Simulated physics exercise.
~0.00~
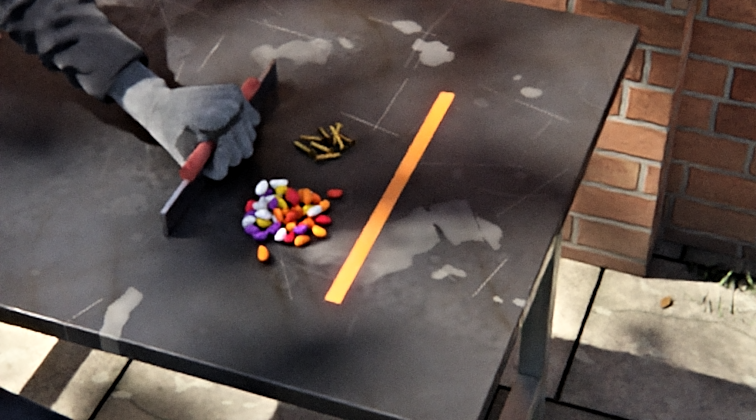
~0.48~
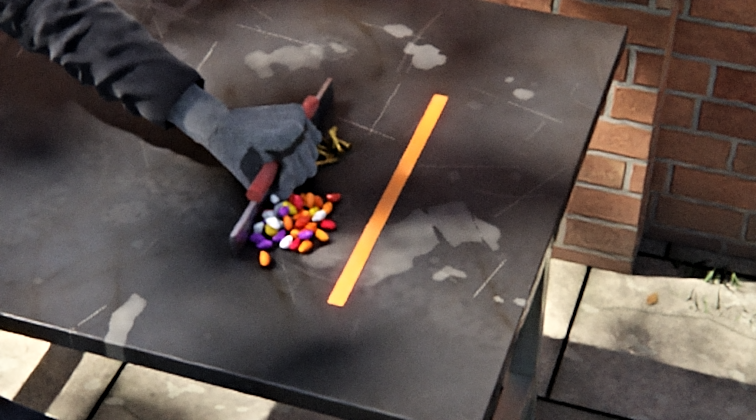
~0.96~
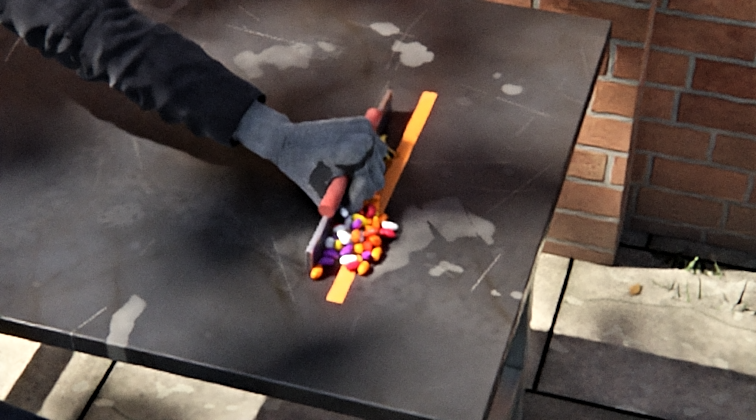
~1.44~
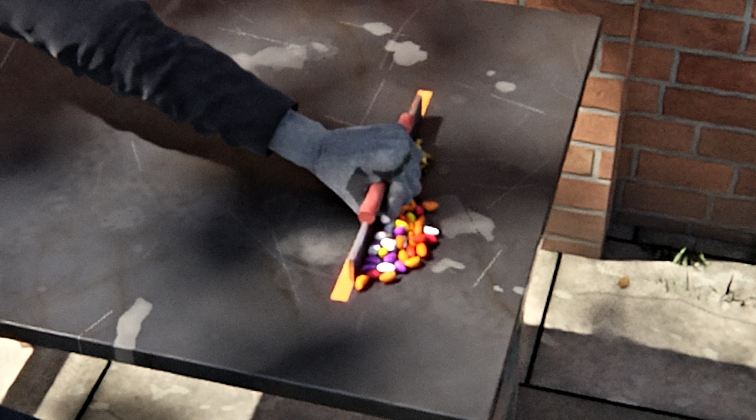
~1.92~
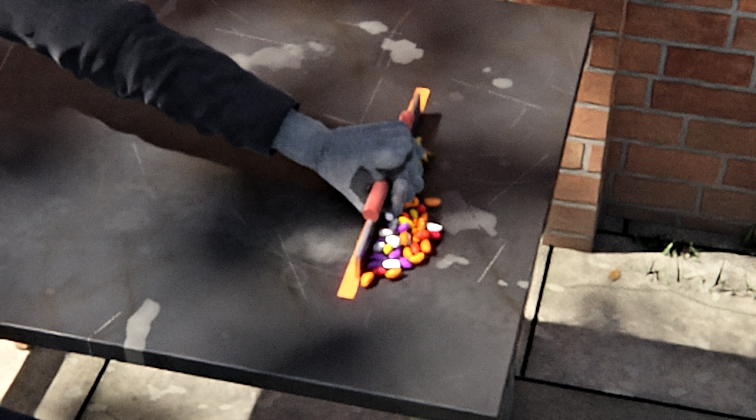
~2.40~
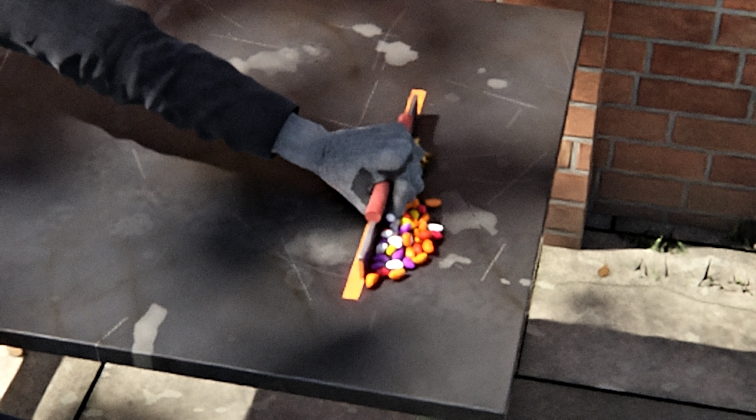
The footage shows a gloved hand pushing a red-handled scraper rightward across a dark table, sweeping a heap of colourful pieces and a smaller yellowish heap over an orange strip, then stopping at the strip with the pieces still on the tabletop.
